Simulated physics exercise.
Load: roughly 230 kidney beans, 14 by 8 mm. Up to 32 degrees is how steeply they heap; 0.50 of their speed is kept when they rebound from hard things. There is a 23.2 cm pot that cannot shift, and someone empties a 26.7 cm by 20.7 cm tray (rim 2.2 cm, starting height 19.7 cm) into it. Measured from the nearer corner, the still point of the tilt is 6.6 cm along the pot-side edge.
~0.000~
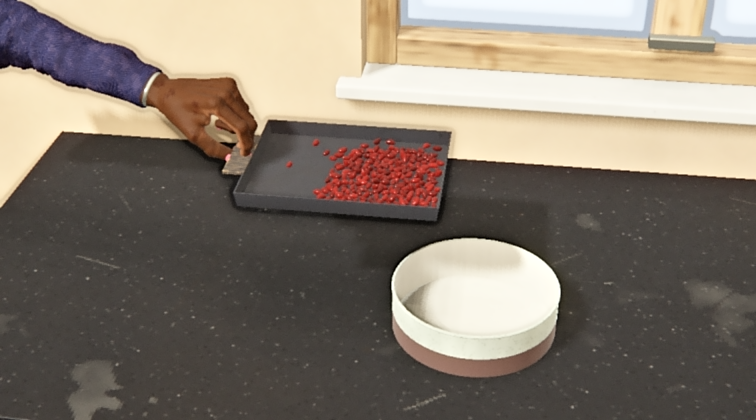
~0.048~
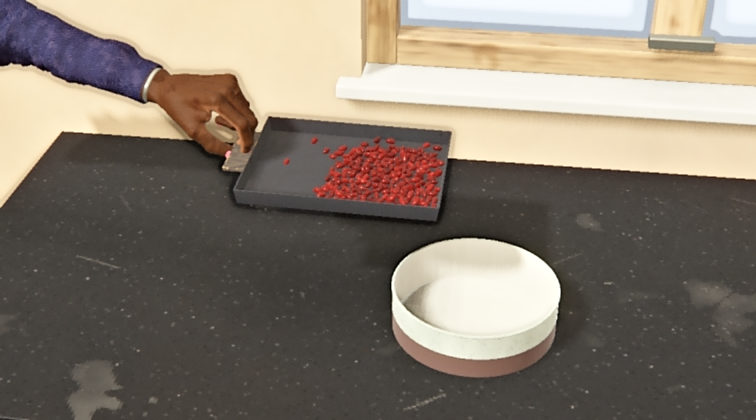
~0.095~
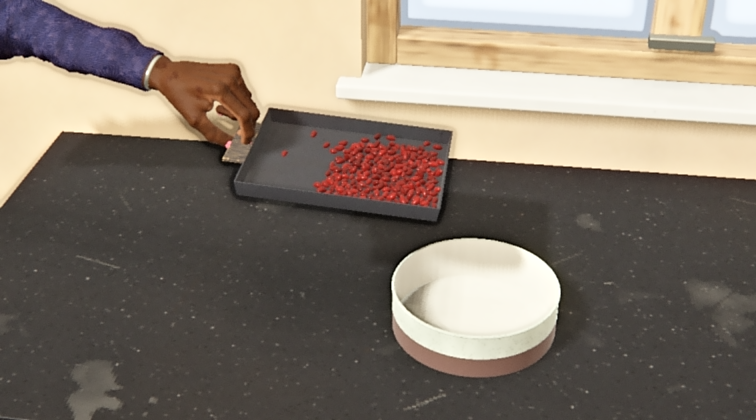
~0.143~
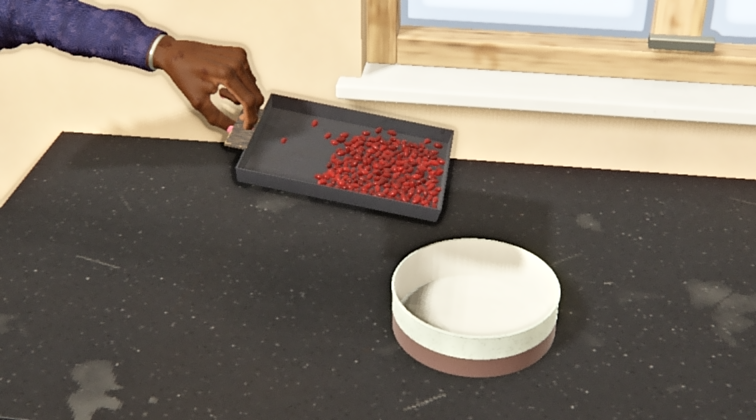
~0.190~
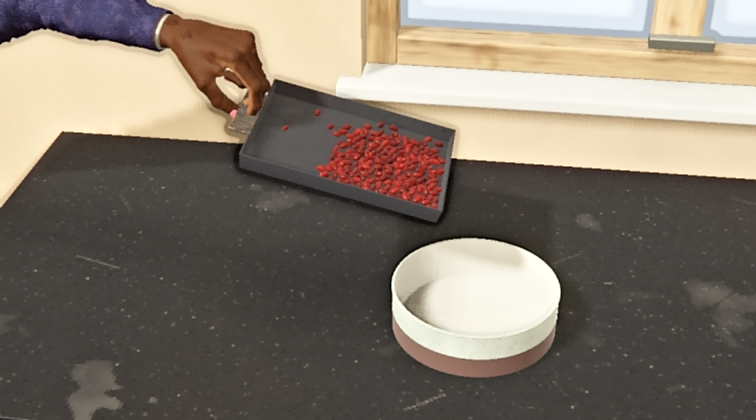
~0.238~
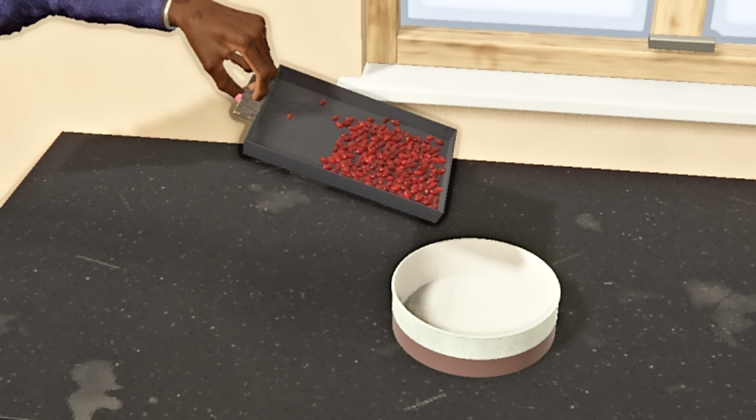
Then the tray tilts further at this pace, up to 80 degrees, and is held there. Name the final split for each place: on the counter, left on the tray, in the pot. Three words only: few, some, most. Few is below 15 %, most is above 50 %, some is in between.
Counter - few, left on the tray - some, pot - most.
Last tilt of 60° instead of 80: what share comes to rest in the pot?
Estimated share: About 20 %.
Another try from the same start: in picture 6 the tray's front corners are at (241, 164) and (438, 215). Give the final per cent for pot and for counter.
In the pot: 90 per cent; on the counter: 0 per cent.
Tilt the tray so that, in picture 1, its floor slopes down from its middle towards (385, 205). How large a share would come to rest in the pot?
Roughly 85 per cent.
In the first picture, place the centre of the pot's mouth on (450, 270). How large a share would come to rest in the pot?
65 %.
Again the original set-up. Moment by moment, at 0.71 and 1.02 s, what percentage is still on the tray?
About 100, 40.
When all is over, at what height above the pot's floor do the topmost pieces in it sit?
Measured height: Approx. 1.5 cm.
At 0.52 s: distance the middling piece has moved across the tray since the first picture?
Some 2 cm.
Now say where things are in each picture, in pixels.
The first picture shows tray tilt 0 degrees, front corners at (237, 192) and (436, 206); middle of the pieces at (380, 177); pot at (476, 285).
The second picture shows tray tilt 1 degrees, front corners at (237, 189) and (436, 207); middle of the pieces at (380, 176).
The third picture shows tray tilt 4 degrees, front corners at (237, 180) and (437, 207), lowest corner right front; middle of the pieces at (381, 173).
The fourth picture shows tray tilt 9 degrees, front corners at (239, 167) and (438, 208), lowest corner right front; middle of the pieces at (382, 168).
The fifth picture shows tray tilt 14 degrees, front corners at (243, 153) and (440, 209), lowest corner right front; middle of the pieces at (383, 164).
The sixth picture shows tray tilt 19 degrees, front corners at (248, 140) and (441, 210), lowest corner right front; middle of the pieces at (385, 159); pot at (476, 285). The tray's pace is about 105 degrees a second.
After 0.52 s, tilt 49 degrees; the tray holds 100 %, the pot 0 %.
Then, at 0.71 s, tilt 69 degrees; the tray holds 100 %, the pot 0 %.
After 1.02 s, tilt 80 degrees; the tray holds 40 %, the pot 35 %.
At rest (2.4 s), counter 5 %, tray 25 %, pot 70 %.
